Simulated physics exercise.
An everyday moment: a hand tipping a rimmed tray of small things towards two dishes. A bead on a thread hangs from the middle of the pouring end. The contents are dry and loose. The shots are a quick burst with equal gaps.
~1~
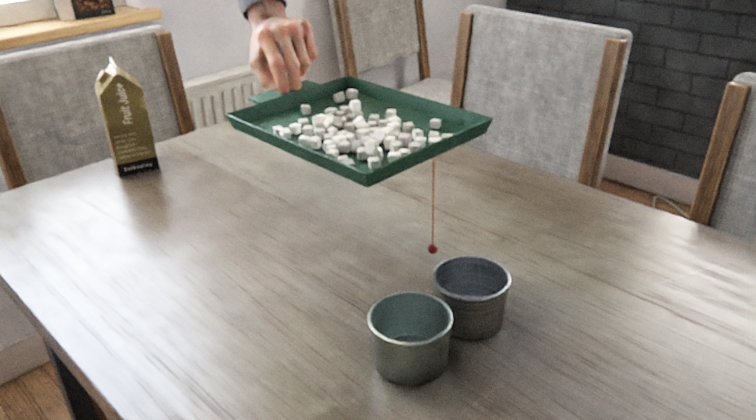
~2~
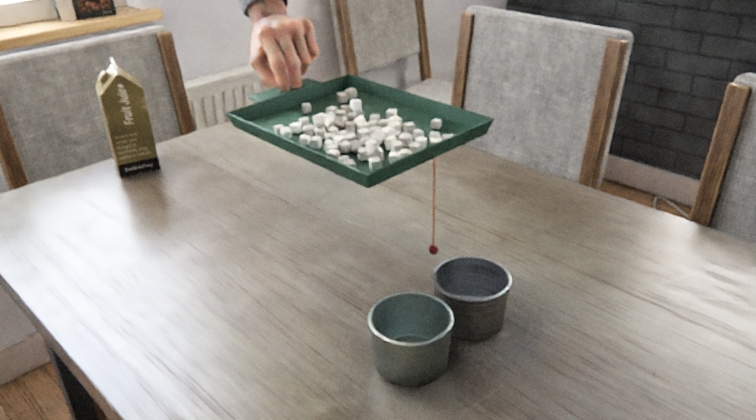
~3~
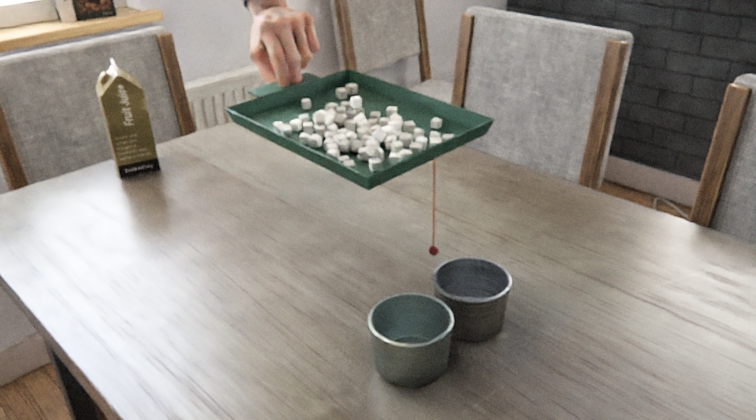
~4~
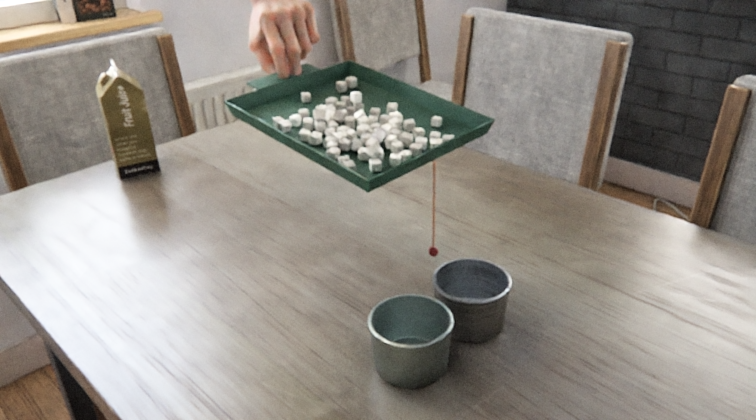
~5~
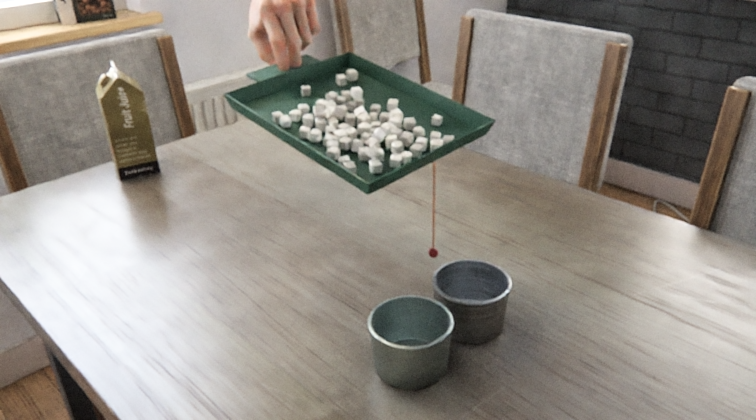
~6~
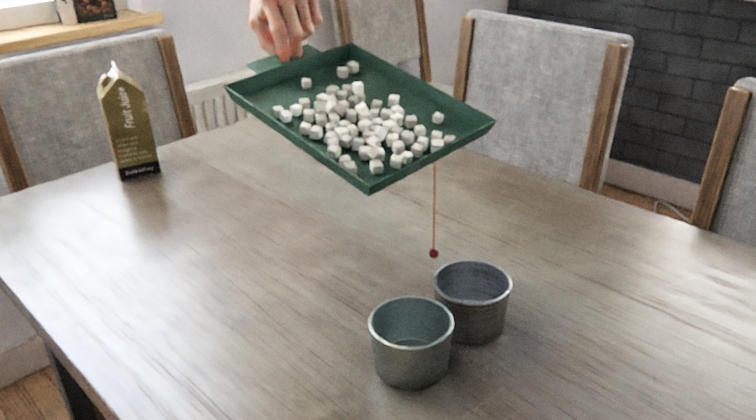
At a wooden dining table, a hand held a green tray of white cubes above two round metal dishes and slowly tilted it slightly, its near corner dipping a little while the cubes shifted only slightly.
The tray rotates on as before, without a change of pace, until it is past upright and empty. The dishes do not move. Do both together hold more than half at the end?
Together they catch the larger part.
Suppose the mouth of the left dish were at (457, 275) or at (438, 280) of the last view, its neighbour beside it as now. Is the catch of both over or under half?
First not half, then the smaller part.
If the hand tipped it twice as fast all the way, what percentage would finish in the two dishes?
Some 60 per cent.
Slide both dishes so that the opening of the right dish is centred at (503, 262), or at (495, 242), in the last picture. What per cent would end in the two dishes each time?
Roughly 40 per cent, and 10 per cent.
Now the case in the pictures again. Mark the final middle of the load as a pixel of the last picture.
Roughly at (415, 353).
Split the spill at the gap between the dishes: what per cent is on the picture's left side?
Close to 70 per cent.
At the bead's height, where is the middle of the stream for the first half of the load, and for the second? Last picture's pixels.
The first part at (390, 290); the rest at (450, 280).
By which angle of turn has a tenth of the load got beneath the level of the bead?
Near 100 degrees.
Just after the last frame, tray tipped steeply; every one on the tray.
A moment on, tray tipped right over; almost all on the tray; about a tenth in the air.
Further on, tray tipped past a quarter turn; roughly half in the left dish; roughly a quarter in the right dish; roughly a quarter outside both.
When it is over, tray tipped past a quarter turn; roughly half in the left dish; roughly a quarter in the right dish; roughly a quarter outside both.
